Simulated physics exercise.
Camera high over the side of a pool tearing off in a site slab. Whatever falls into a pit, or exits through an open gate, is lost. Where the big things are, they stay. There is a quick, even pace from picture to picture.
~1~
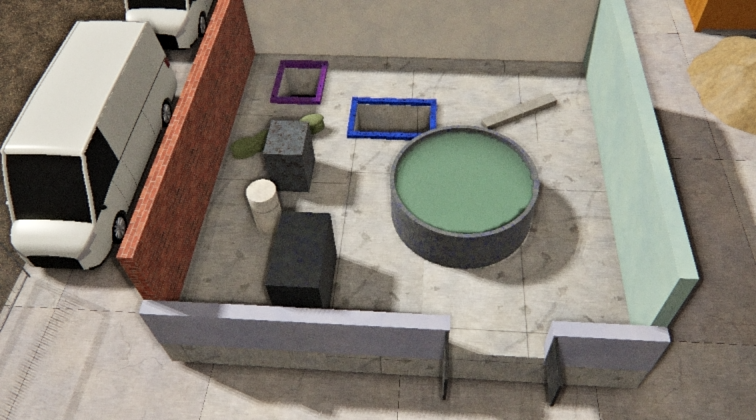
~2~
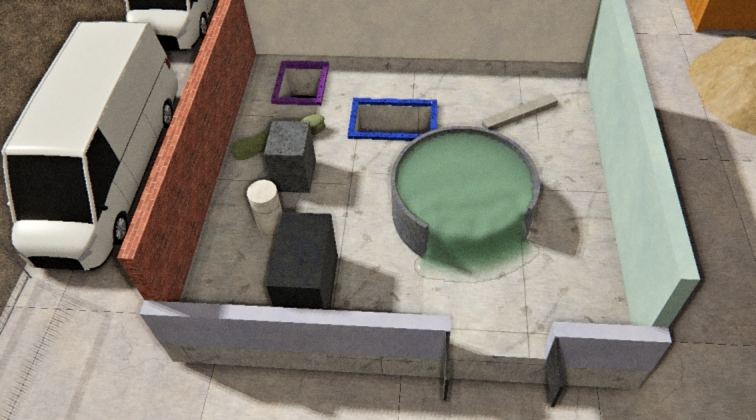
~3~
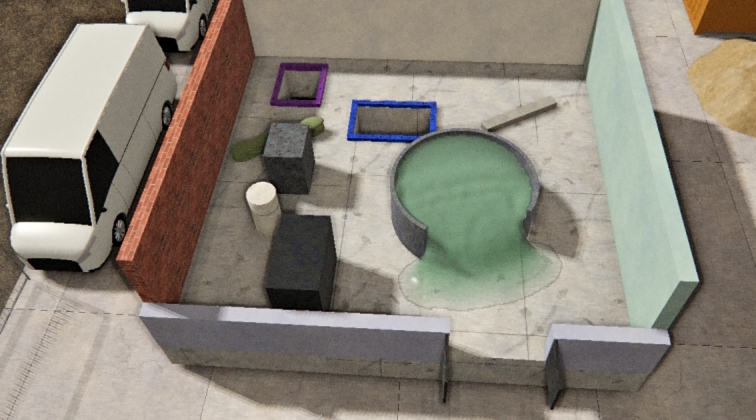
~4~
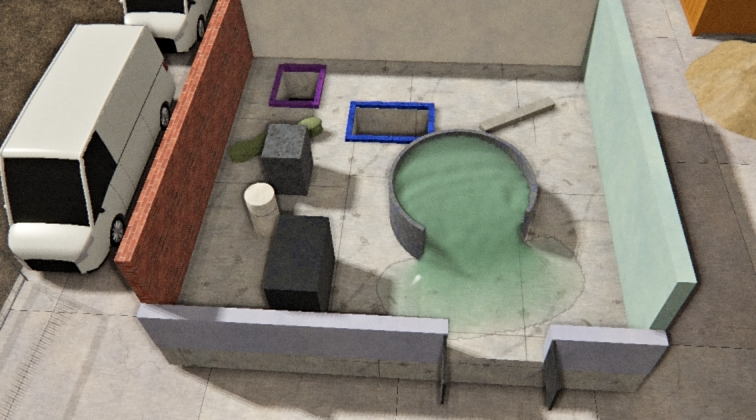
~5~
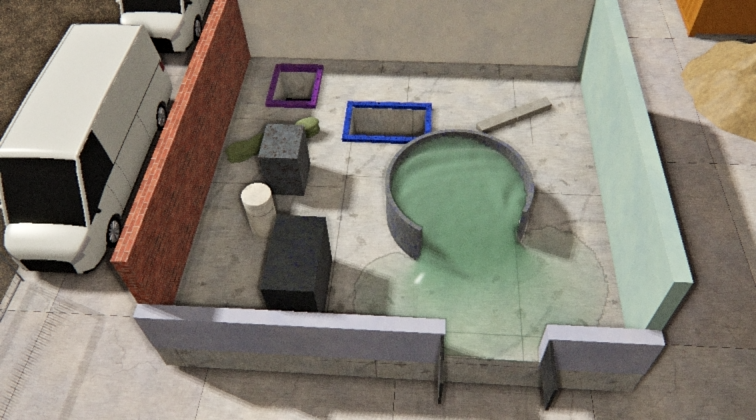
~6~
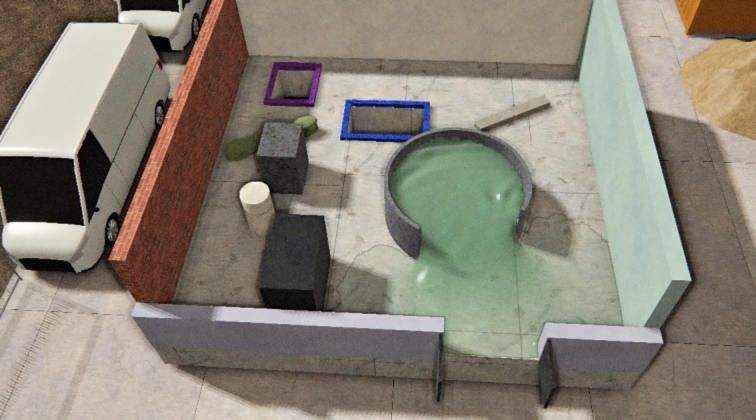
Green water sits still in a round grey tank, then pours through a gap in its near side, seen from high above a walled concrete yard. White vans stand left beyond a red brick wall, with dark blocks, a pale cylinder, and purple and blue rimmed pits inside, and a pale green wall right. The water fans out toward the open gate as the view shifts very slightly.
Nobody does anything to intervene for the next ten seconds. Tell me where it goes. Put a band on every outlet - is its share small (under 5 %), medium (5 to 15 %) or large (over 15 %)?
In the end, the gate has a large share, the purple pit has a small share, the blue pit has a small share.
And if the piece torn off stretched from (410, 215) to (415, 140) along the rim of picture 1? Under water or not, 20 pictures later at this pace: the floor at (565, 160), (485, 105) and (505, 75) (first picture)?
Note, points one to three: Unreached / unreached / unreached.
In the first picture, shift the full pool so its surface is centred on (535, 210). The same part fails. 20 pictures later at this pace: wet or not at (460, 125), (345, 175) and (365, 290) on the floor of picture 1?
Well, first one stays dry, second one stays dry, third one got wet.
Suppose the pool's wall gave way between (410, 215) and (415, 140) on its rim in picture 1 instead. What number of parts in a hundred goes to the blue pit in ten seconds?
Blue: 6 %.
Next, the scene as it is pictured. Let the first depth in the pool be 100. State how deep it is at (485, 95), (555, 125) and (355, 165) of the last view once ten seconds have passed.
6, 10 and 4 in a hundred, in turn.
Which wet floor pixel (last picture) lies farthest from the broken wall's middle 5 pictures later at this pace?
Close to (209, 327).
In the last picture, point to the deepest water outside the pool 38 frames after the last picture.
Estimated pixel: (576, 67).
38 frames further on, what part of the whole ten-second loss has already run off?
Roughly 90 %.
A moment on, water covers 20 % of the floor; the gate 11 %, the purple pit 0 %, the blue pit 0 %.
Next, water covers 30 % of the floor; the gate 24 %, the purple pit 0 %, the blue pit 0 %.
Then, water covers 50 % of the floor; the gate 35 %, the purple pit 0 %, the blue pit 0 %.
Later, water covers 70 % of the floor; the gate 46 %, the purple pit 0 %, the blue pit 0 %.
In the end, water covers 85 % of the floor; the gate 52 %, the purple pit 0 %, the blue pit 0 %.
